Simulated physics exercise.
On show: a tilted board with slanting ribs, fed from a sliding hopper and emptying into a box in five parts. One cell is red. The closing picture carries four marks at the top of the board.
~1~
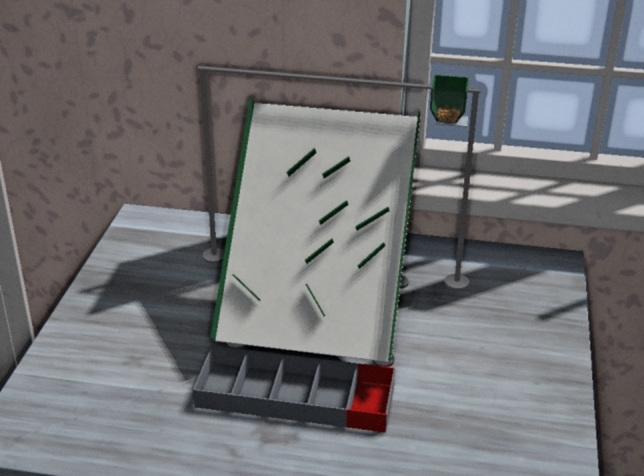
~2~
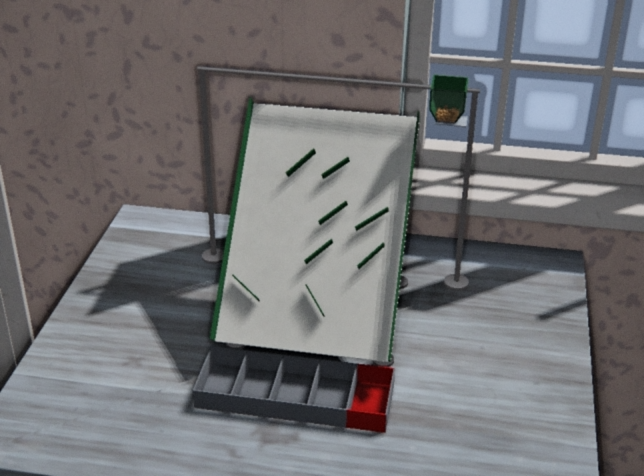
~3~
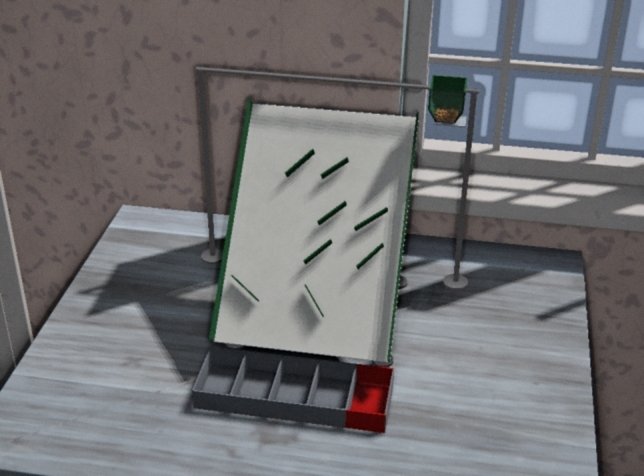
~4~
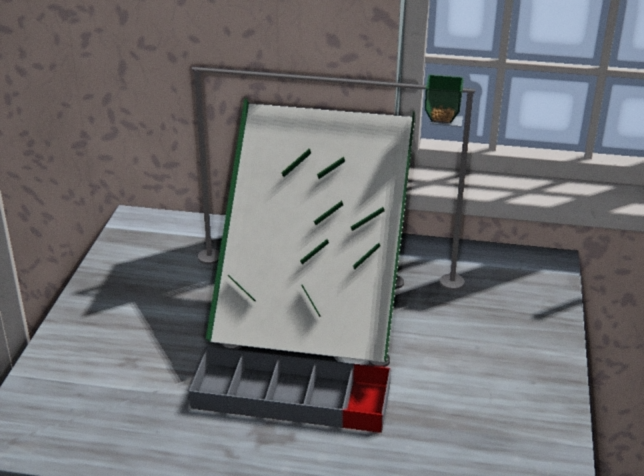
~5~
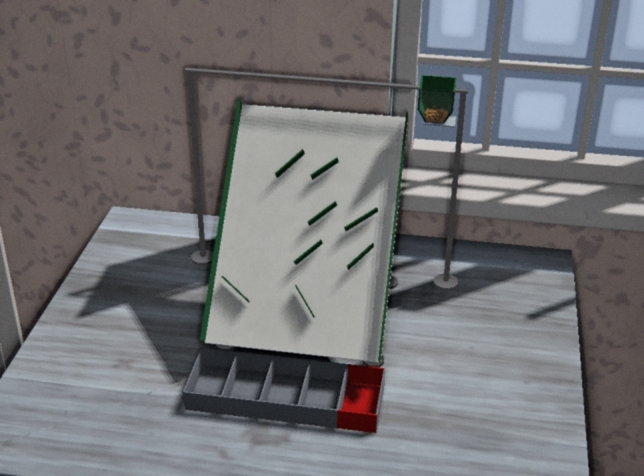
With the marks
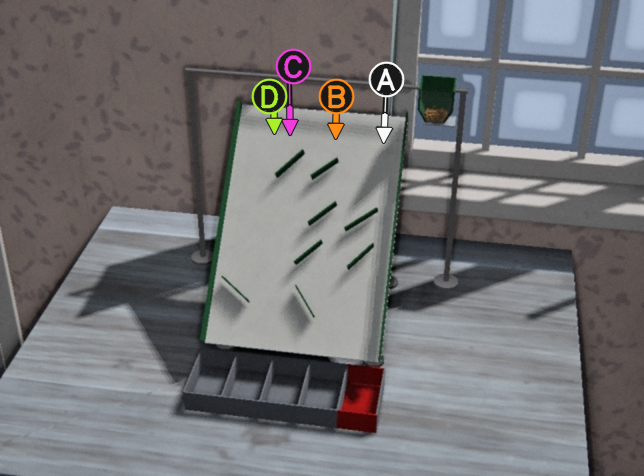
On a wooden tabletop by a window, a tilted white board with green ribs stands still above a divided box, the view drifting slightly.
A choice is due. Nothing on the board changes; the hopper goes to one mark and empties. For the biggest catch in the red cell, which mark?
A is best.
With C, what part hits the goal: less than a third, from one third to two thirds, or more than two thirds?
Less than a third.
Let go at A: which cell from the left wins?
It is the fifth one.
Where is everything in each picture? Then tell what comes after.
The first frame shows hopper at (448, 113), round wooden beads, door shut.
The second frame shows ribs (286, 173) to (314, 149), (322, 175) to (349, 157), (318, 222) to (347, 201).
The third frame shows ribs (354, 228) to (387, 207), (303, 261) to (331, 239), (357, 266) to (383, 243).
The fourth frame shows ribs (228, 275) to (253, 299), (301, 284) to (319, 315).
The fifth frame shows red cell at (357, 420), number 5 of 5 from the left.
On the marked copy, mark A meets the board at (383, 137); mark B meets the board at (335, 133); mark C meets the board at (290, 129); mark D meets the board at (274, 128).
Choosing A, about half in the red cell, about a third in other cells, about a quarter outside the box.
Choosing B, a small part in the red cell, most in other cells, a small part outside the box.
Choosing C, a stray few in the red cell, about two thirds in other cells, about a quarter outside the box.
Choosing D, a stray few in the red cell, most in other cells, about a quarter outside the box.
